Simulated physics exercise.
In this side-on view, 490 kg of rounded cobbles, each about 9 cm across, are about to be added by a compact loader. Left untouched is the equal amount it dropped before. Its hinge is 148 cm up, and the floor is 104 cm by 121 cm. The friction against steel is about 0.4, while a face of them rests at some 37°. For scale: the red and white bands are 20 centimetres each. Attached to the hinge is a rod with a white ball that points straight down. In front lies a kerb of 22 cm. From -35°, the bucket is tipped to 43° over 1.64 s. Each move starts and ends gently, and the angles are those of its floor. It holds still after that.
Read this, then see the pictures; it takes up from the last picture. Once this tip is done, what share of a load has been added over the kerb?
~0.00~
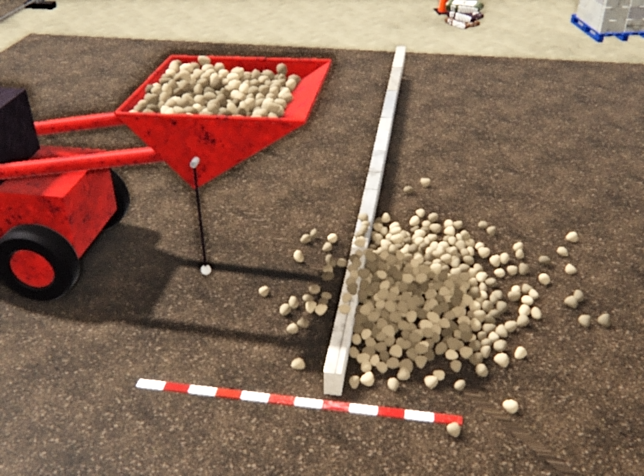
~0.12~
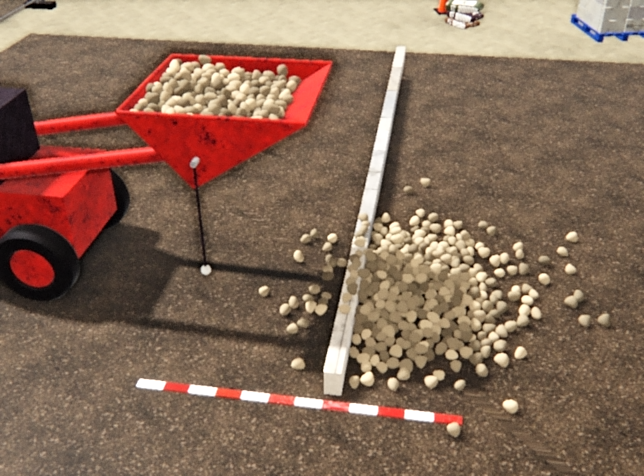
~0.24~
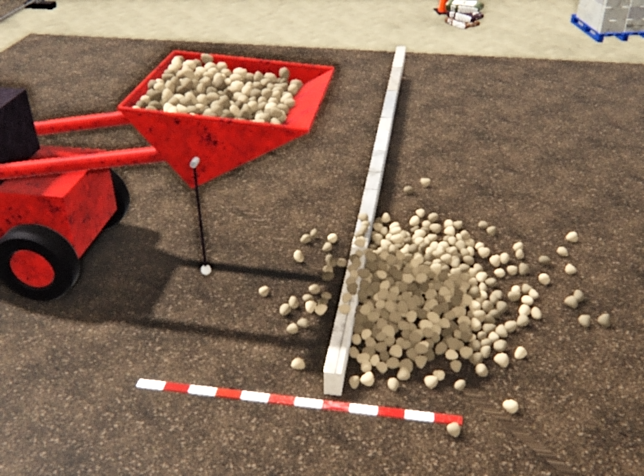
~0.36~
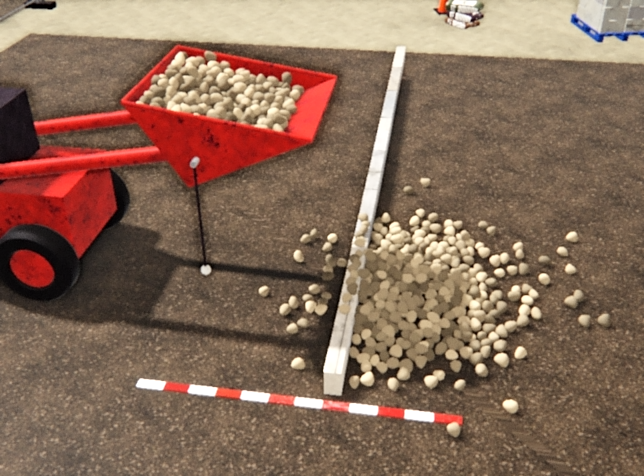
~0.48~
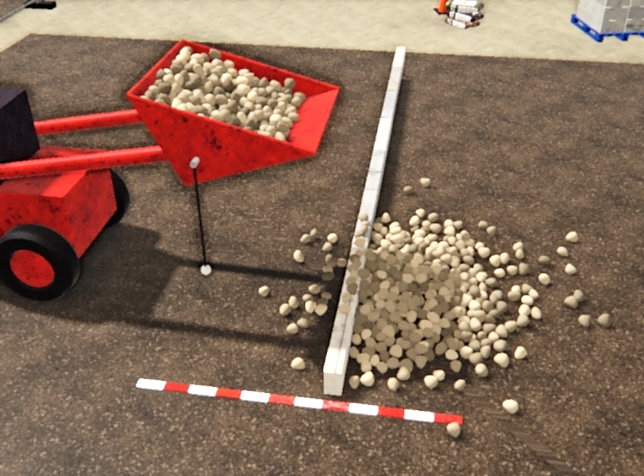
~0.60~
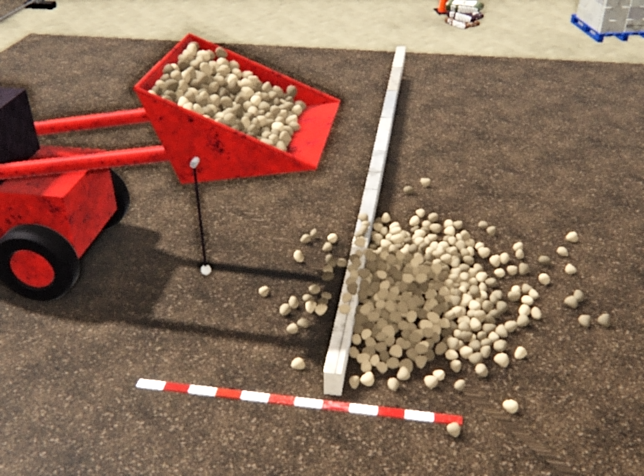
About 18 per cent.
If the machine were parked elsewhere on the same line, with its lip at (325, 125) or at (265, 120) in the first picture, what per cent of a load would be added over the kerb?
40 %, then 0 %.
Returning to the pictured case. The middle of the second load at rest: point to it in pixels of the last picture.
Their centre ends up near (326, 276).
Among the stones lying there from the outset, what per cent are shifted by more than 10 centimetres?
I'd say roughly 5 per cent of them.
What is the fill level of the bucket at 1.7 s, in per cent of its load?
Close to 30 per cent of the load.
After 1.2 s the floor is at 31°; in per cent of one load, 99 in the bucket, 9 on this side of the kerb, 92 over the kerb; the foremost stones are at (603, 296).
After 1.7 s the floor is at 43°; in per cent of one load, 32 in the bucket, 74 on this side of the kerb, 94 over the kerb; the foremost stones are at (603, 296).
After 2.1 s the floor is at 43°; in per cent of one load, 1 in the bucket, 95 on this side of the kerb, 104 over the kerb; the foremost stones are at (603, 296).
After 4.8 s the floor is at 43°; in per cent of one load, 0 in the bucket, 90 on this side of the kerb, 110 over the kerb; the foremost stones are at (603, 296). Net gain over the kerb, 18.
